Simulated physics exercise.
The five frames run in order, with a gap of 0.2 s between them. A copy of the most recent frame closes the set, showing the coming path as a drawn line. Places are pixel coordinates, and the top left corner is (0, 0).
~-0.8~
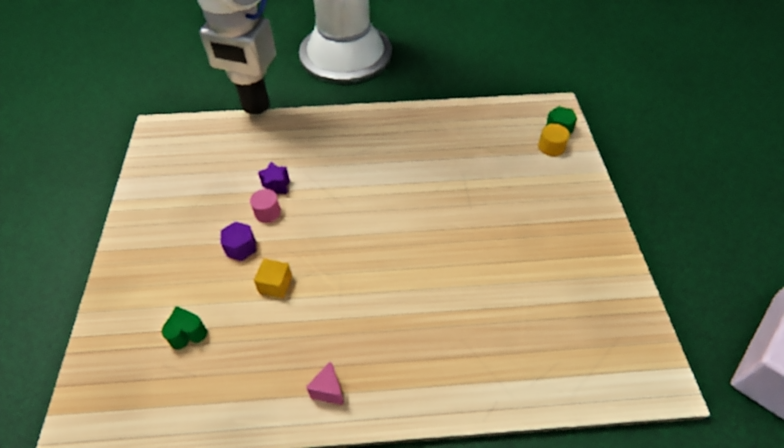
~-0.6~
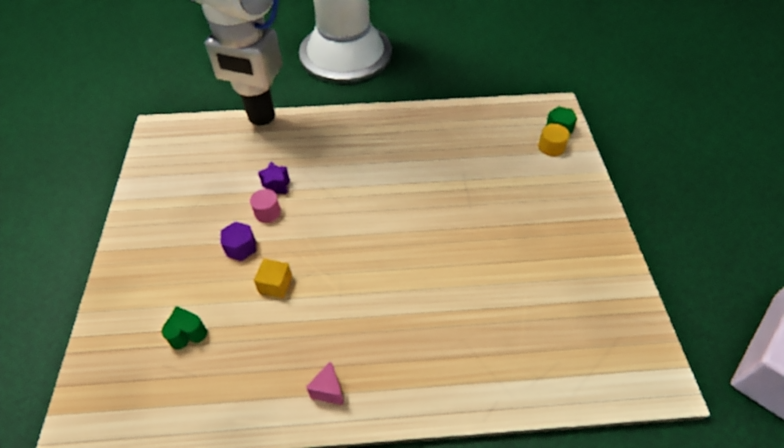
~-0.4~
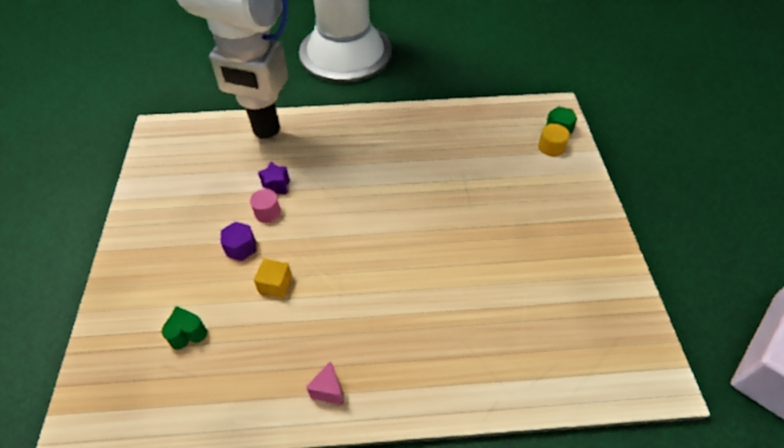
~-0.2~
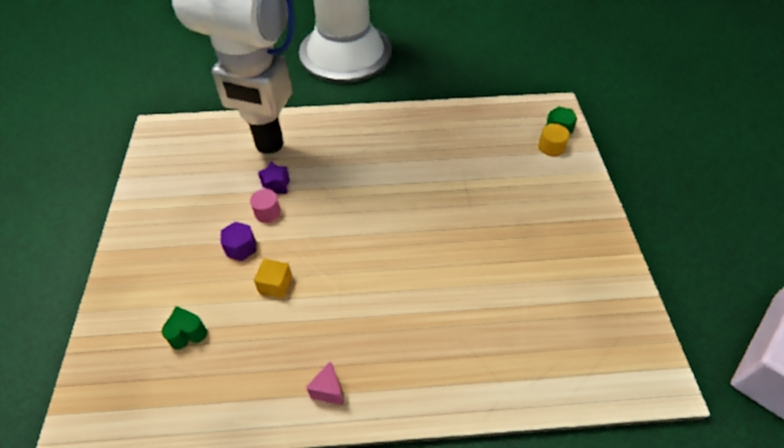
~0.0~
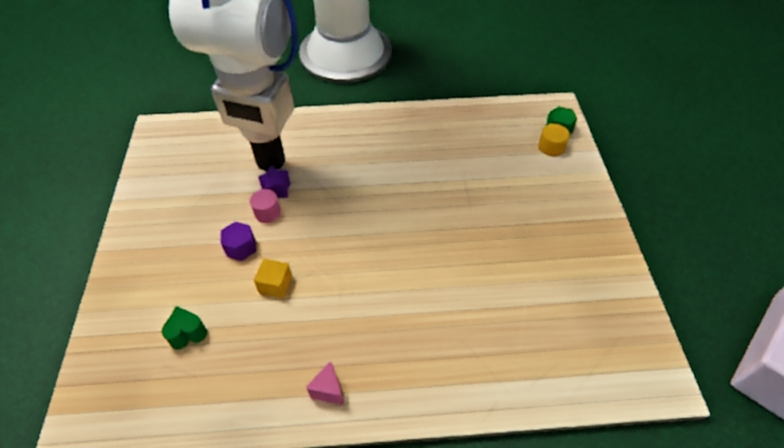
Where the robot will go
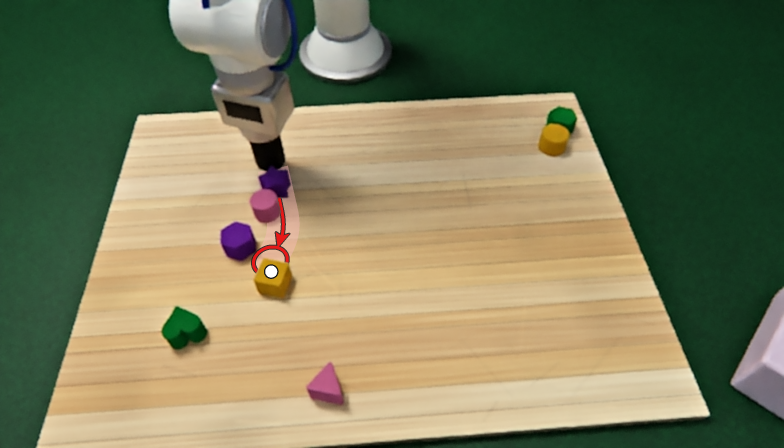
At the start, a robot arm with a dark tip hovers at the upper left edge of a wooden board scattered with small coloured blocks. The tip moves steadily down and slightly right until it meets the purple star, nudging it slightly toward the pink round block, while the other blocks stay still.
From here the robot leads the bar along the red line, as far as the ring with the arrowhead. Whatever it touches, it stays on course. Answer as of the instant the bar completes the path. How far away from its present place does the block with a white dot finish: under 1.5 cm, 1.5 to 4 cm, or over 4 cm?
Short, under 1.5 cm.
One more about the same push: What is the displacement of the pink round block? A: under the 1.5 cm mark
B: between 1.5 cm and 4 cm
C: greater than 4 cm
Choice C: Greater than 4 cm.
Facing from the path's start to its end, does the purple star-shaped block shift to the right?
Answer: No.
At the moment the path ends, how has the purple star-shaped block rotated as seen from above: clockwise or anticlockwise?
It turns round anticlockwise.
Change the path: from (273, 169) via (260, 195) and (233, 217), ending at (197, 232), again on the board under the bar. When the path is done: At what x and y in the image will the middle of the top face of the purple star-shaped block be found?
The centre of its top will be at (273, 196).
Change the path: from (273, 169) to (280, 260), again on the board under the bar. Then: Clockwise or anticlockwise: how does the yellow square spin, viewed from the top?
Rotates counter-clockwise.
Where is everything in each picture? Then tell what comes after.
The first picture shows bar's lower end (256, 106); purple six-sided block (235, 234); pink round block (263, 199); yellow square (271, 272); purple star-shaped block (273, 172).
The second picture shows bar (262, 117); blocks still.
The third picture shows bar (267, 130); blocks still.
The fourth picture shows bar (270, 145); blocks still.
The fifth picture shows bar (271, 162); purple six-sided block (235, 234); pink round block (263, 199); yellow square (271, 272); purple star-shaped block (273, 177).
Drawn move, from (273, 169) through (279, 197) and (283, 227) to (270, 261); the dot is on the yellow square.
On the path given first. One third of the way, bar (277, 190); pink round block (261, 218); purple star-shaped block (285, 206).
Two thirds of the way, bar (281, 221); purple six-sided block (225, 242), turned 25° clockwise; pink round block (257, 234); purple star-shaped block (295, 232).
At the end, bar (268, 254); purple six-sided block (212, 247), turned 70° clockwise; pink round block (236, 262); yellow square (271, 275); purple star-shaped block (299, 246), turned 30° anticlockwise.
